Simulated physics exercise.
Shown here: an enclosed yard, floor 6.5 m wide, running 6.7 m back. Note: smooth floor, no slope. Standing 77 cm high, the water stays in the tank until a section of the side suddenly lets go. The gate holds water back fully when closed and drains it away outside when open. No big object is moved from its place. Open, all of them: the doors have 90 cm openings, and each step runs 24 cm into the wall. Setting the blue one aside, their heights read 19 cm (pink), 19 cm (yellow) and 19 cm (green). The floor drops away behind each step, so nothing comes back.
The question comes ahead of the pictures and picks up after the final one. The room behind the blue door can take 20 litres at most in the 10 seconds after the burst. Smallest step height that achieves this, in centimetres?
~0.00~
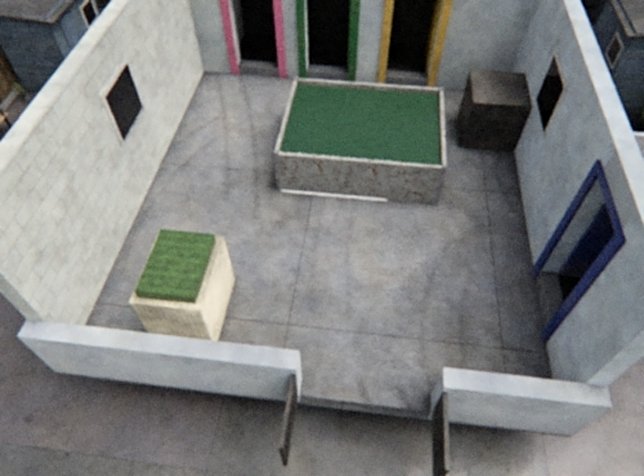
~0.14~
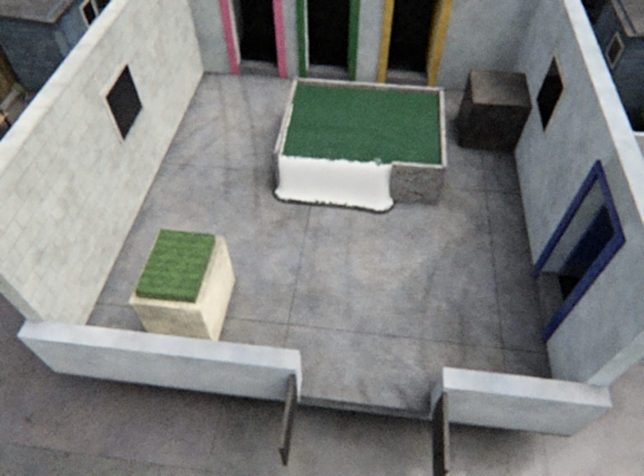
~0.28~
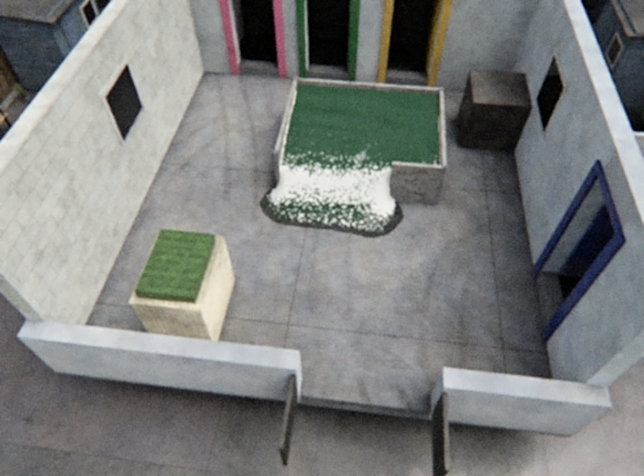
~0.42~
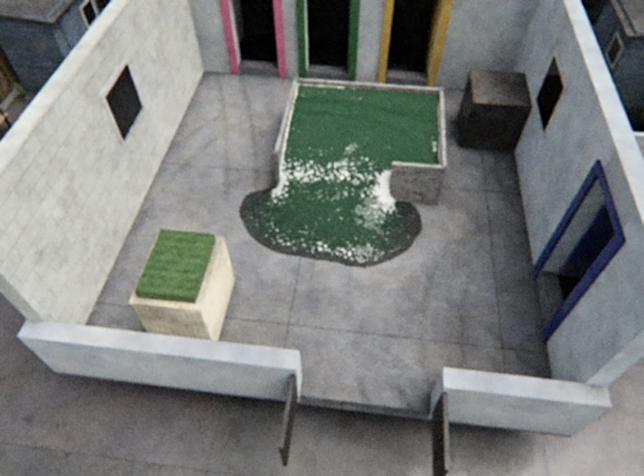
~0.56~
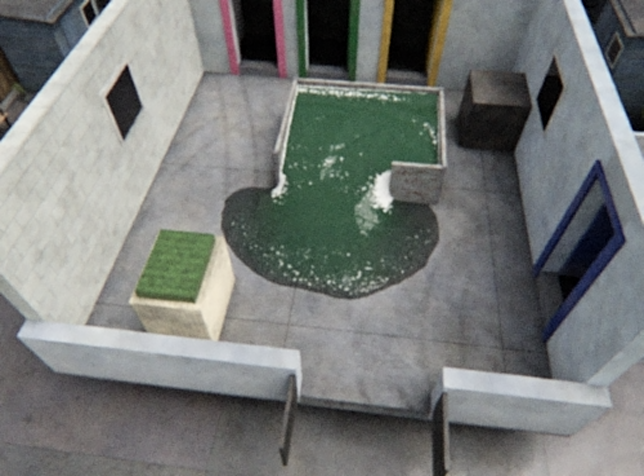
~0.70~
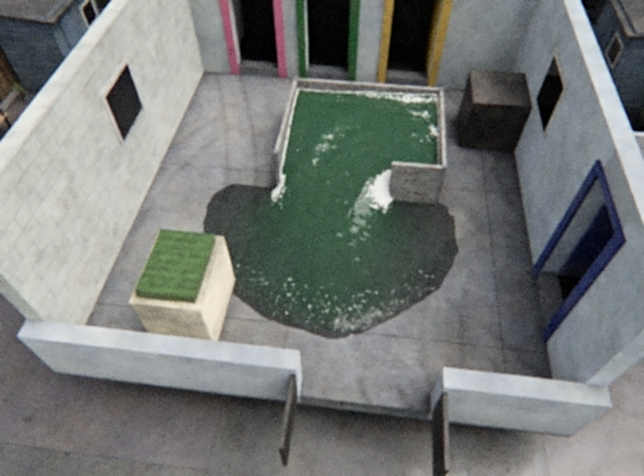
6.5 cm.
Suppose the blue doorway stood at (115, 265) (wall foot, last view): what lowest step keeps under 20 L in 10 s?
About 23 cm.
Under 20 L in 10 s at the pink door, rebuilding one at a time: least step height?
The pink one would have to be about 9.5 cm high.
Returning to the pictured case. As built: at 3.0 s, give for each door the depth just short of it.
Lab note, cm: Pink 0; yellow 0; green 0; blue 4.
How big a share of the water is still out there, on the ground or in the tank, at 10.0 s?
Around 66 in a hundred parts remain.
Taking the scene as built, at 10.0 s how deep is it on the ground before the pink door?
You'd measure close to 9.5 cm there.
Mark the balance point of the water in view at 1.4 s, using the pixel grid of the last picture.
(342, 197).
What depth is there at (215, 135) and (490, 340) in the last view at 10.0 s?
3 and 8 cm.
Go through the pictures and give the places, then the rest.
Still water, 77 cm deep, in the tank at (364, 123); the blue door at (566, 266) is dry, in the first picture.
The gap is at (334, 183), the front 0.3 m out at (374, 211); the back of the tank holds 77 cm, in the second picture.
The gap is at (334, 184), the front 0.8 m out at (358, 231); the back of the tank holds 77 cm, in the third picture.
The front is at (343, 260), 1.4 m from the gap at (334, 185); 3.3 m2 of floor is wet, 75 cm left at the back, in the fourth picture.
The gap is at (334, 185), the front 2.0 m out at (331, 291); the back of the tank holds 68 cm, in the fifth picture.
The front is at (322, 330), 2.7 m from the gap at (334, 185); 7.8 m2 of floor is wet, 67 cm left at the back; 1.5 m in a straight line remain to the blue door at (566, 266), in the sixth picture.
After 1.4 s water covers 35 % of the floor, deepest (44 cm) near (227, 368); it has not reached the blue door.
After 3.0 s water covers 45 % of the floor, deepest (36 cm) near (87, 351); 4 cm at the blue door, 0 litres in over its 23 cm step.
After 10.0 s water covers 100 % of the floor, deepest (16 cm) near (437, 139); 8 cm at the blue door, 0 litres in over its 23 cm step.
At the blue door as built, the water arrived by 1.8 s and peaked near 10 cm at 6.0 s.
Run again over the same 10 s with other heights there, 27 litres in over 6 cm, 8 litres over 8 cm. The limit of 20 litres is kept from about 6.5 cm up.
